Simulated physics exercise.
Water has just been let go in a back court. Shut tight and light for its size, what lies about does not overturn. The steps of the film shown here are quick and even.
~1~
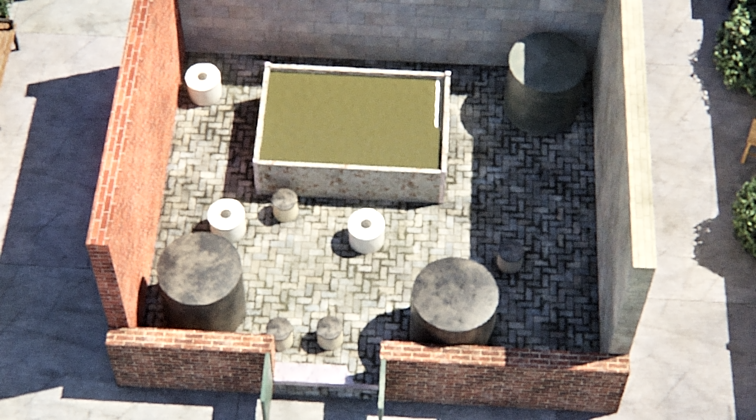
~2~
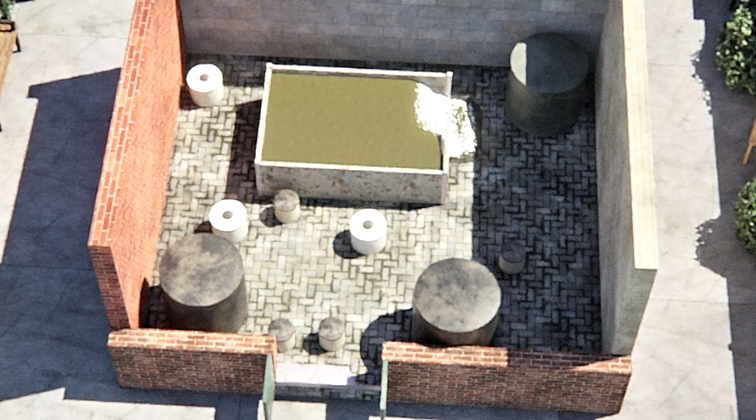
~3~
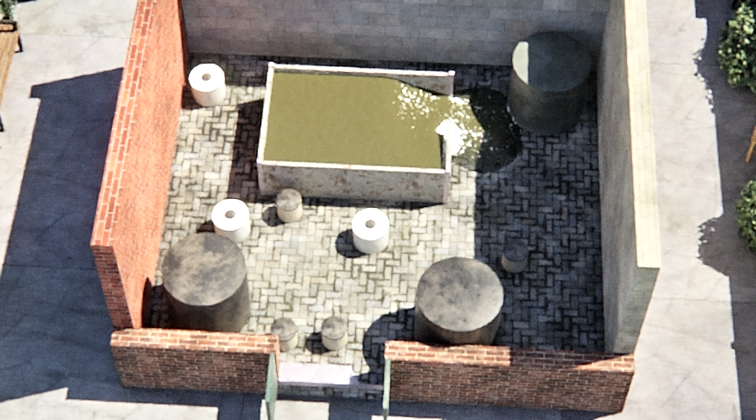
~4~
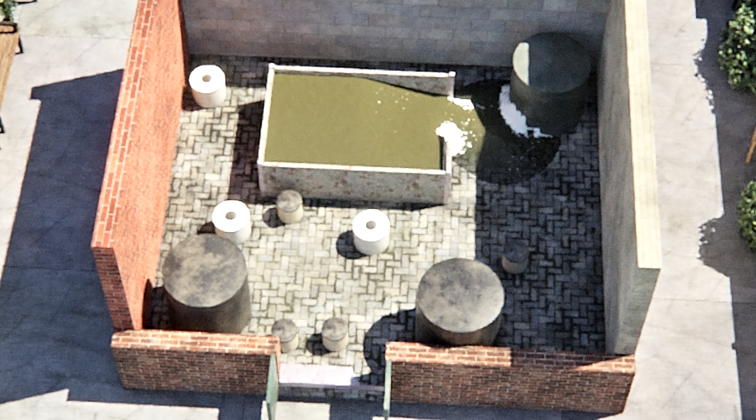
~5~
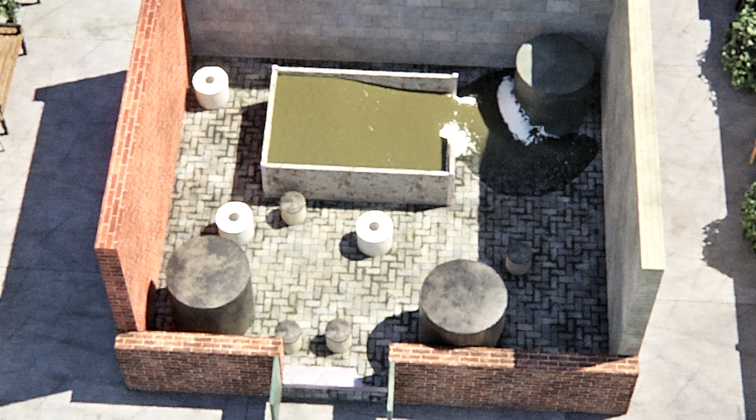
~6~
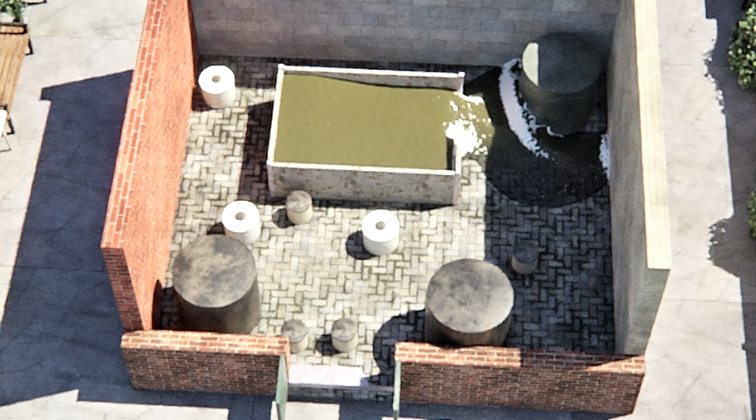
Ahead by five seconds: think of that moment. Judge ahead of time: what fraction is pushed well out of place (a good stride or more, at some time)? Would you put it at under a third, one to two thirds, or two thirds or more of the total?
I would put it at under a third of the total.
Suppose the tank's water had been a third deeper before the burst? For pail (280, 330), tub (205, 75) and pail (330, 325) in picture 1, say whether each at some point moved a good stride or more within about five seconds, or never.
One: Stayed below the mark. Two: Passed the mark. Three: Stayed below the mark.
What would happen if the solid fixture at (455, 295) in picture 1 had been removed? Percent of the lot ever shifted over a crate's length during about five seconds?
My guess is close to 40 per cent of them.
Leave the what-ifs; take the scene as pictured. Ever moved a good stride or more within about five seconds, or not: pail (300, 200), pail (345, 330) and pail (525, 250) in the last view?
Outcome, each in turn - never cleared it / never cleared it / passed the mark.
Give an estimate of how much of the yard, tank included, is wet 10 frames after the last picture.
Roughly 45 %.
A moment on, 0 of 7 are well off their spots; 0 afloat.
Next, 0 of 7 are well off their spots; 0 afloat.
Later, 0 of 7 are well off their spots; 0 afloat.
In the end, 2 of 7 are well off their spots, and 2 have been at some point; 1 afloat.
